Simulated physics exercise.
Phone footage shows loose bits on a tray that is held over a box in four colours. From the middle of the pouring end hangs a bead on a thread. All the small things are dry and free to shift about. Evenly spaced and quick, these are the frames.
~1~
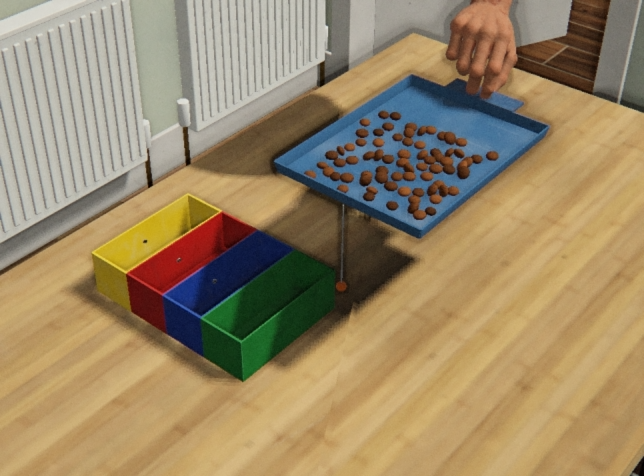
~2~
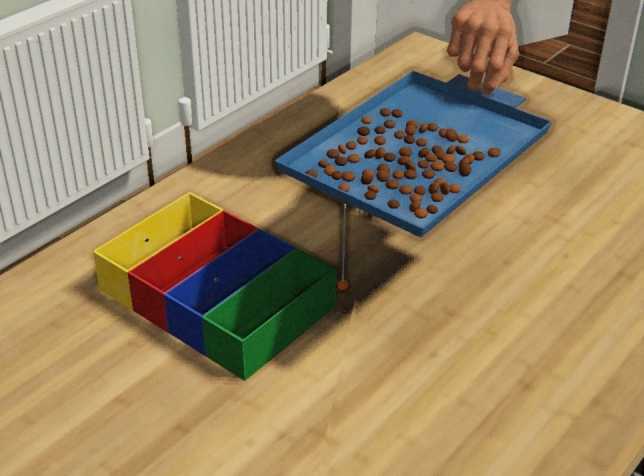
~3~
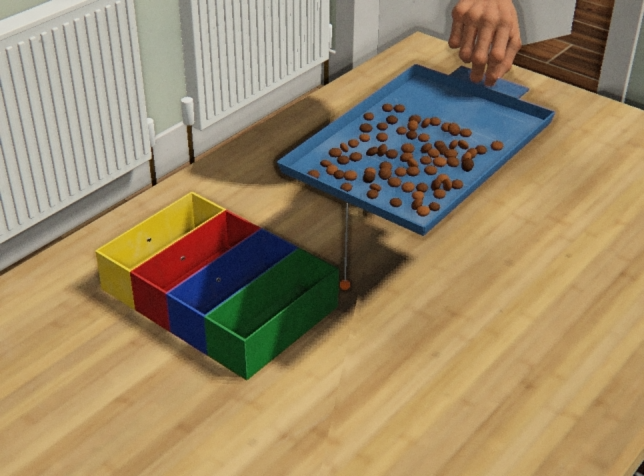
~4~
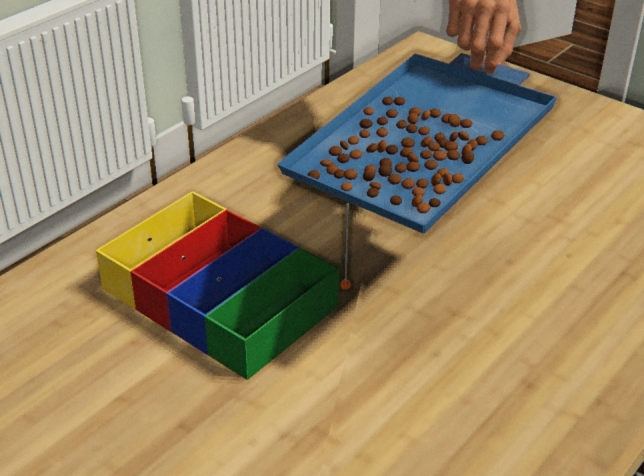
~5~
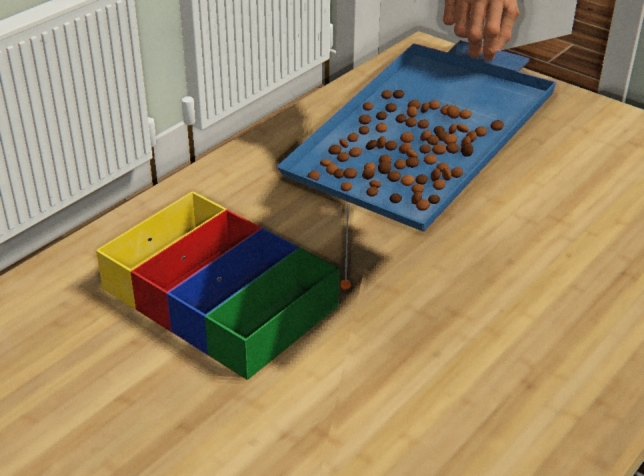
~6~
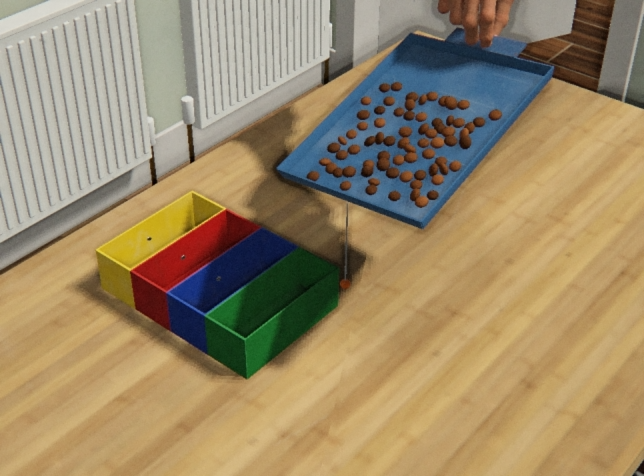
We see a hand holding a blue tray scattered with small brown bits above a wooden table, beside a box with yellow, red, blue and green cells; the hand gradually tilts the tray, while the bits barely shift.
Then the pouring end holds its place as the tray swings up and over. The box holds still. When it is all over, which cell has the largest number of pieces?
The green cell.
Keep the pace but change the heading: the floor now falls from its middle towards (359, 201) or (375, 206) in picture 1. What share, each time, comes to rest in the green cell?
The first try gives close to 10 per cent, the second close to 0 per cent.
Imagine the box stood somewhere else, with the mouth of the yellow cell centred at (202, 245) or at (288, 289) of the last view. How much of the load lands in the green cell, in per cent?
Around 20 and around 0 per cent, in that order.
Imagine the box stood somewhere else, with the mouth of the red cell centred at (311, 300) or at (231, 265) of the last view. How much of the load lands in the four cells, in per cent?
You'd get 90 per cent first and 100 per cent second.
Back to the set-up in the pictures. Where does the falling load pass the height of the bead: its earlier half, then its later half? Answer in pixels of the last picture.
About (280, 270), and after that about (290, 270).
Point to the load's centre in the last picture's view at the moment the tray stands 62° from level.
The load is centred around (331, 170).
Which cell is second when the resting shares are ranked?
The answer would be the cell in blue.
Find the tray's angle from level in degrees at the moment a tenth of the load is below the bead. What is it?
Roughly 75 degrees from level.
Just after the last frame, tray tipped steeply; almost all on the tray; just a few falling or outside the box.
A moment on, tray tipped past a quarter turn; about a tenth on the tray; roughly a third in the green cell; about a tenth in the blue cell; just a few in the red cell; roughly a third falling or outside the box.
Further on, tray tipped past a quarter turn; roughly half in the green cell; roughly a quarter in the blue cell; just a few in the red cell; roughly a quarter falling or outside the box.
When it is over, tray tipped past a quarter turn; roughly half in the green cell; roughly a quarter in the blue cell; just a few in the red cell; not one in the yellow cell; roughly a quarter outside the box.
